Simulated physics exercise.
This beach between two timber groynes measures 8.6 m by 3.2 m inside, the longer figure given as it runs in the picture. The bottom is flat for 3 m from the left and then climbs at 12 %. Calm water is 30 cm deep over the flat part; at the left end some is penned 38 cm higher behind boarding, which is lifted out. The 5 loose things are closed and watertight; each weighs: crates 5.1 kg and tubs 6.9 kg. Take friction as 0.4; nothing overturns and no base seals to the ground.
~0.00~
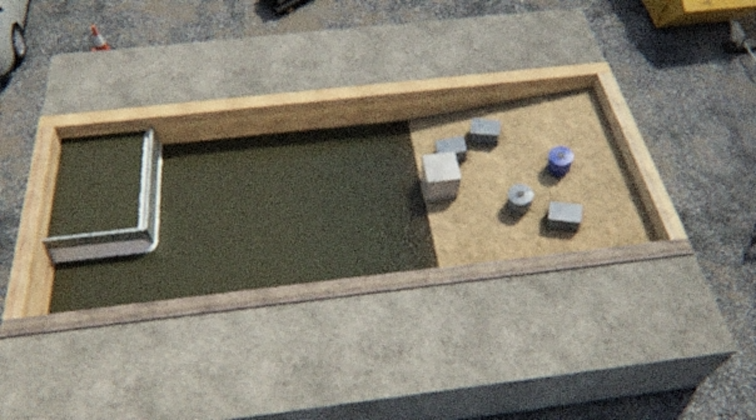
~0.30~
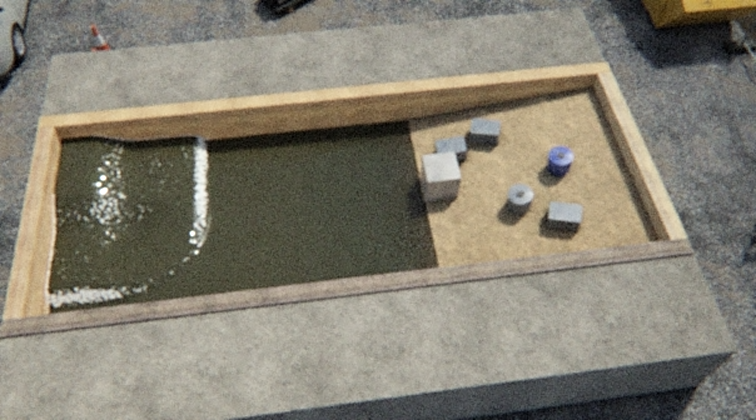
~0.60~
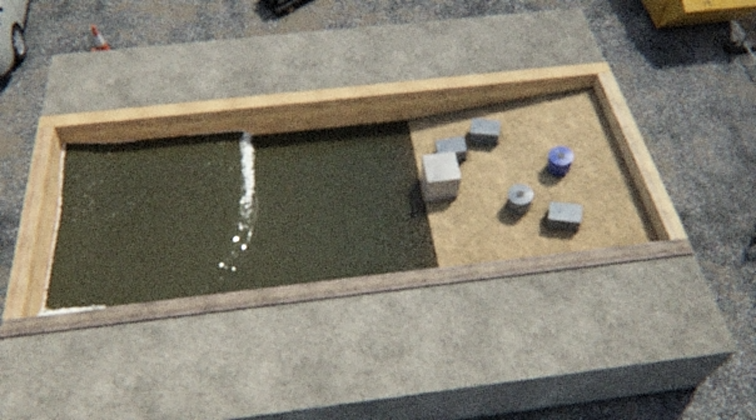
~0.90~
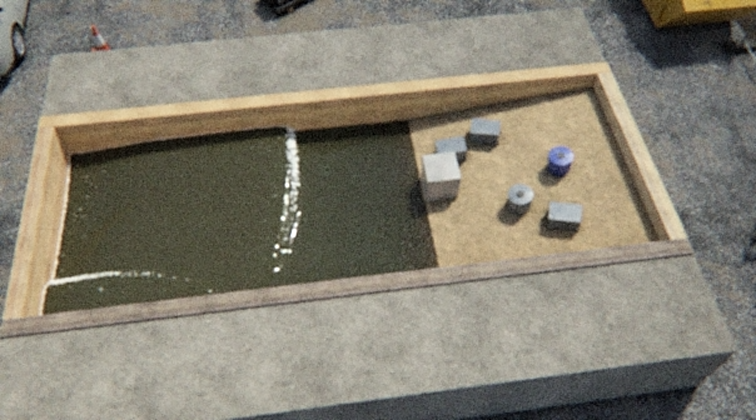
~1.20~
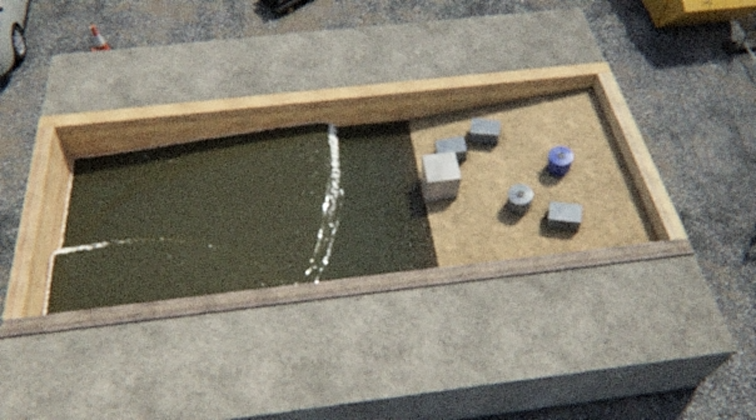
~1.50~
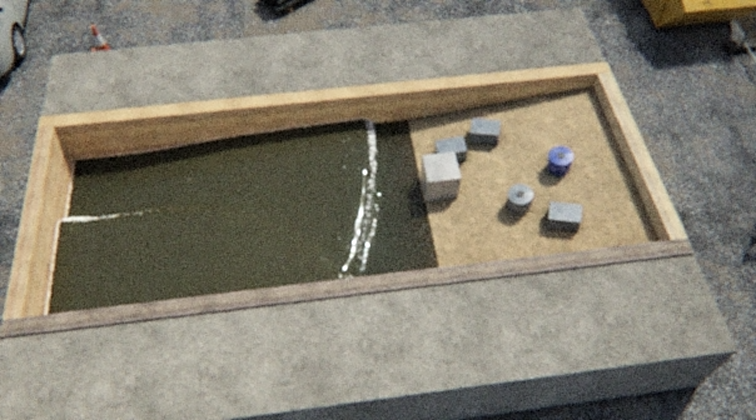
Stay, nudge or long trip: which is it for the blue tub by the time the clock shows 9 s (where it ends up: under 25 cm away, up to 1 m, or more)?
Blue tub stays put.
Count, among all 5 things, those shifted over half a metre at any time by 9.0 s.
I count 2.
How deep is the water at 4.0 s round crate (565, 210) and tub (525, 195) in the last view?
Roughly 2 and 4 cm.
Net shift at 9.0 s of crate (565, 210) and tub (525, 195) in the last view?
In turn: 40 cm, 20 cm.
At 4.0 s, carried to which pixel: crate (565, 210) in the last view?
Near (586, 193).
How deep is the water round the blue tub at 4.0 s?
About 1 cm.
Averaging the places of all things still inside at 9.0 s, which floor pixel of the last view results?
Around (451, 175).
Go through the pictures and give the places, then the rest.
The first frame shows the blue tub at (563, 155) rests on the ground; water covers 17.4 m2; 0 of 5 have shifted.
The second frame shows the blue tub at (563, 155), on the bottom; water covers 17.4 m2; 0 of 5 have shifted.
The third frame shows the blue tub at (563, 155) rests on the ground; water covers 17.4 m2; 0 of 5 have shifted.
The fourth frame shows the blue tub at (563, 155) rests on the ground; 17.4 m2 under water; 0 of 5 have shifted.
The fifth frame shows the blue tub at (563, 155), on the bottom; water covers 17.4 m2; 0 of 5 have shifted.
The sixth frame shows the blue tub at (563, 155) rests on the ground; 17.4 m2 under water; 0 of 5 have shifted.
After 2.1 s the blue tub is near (563, 155), 0.0 m from its start, aground; 0 afloat.
After 4.0 s the blue tub is near (563, 155), 0.0 m from its start, aground; 1 afloat.
After 6.3 s the blue tub is near (563, 155), 0.0 m from its start, aground; 1 afloat.
After 9.0 s the blue tub is near (563, 155), 0.0 m from its start, aground; 2 afloat.
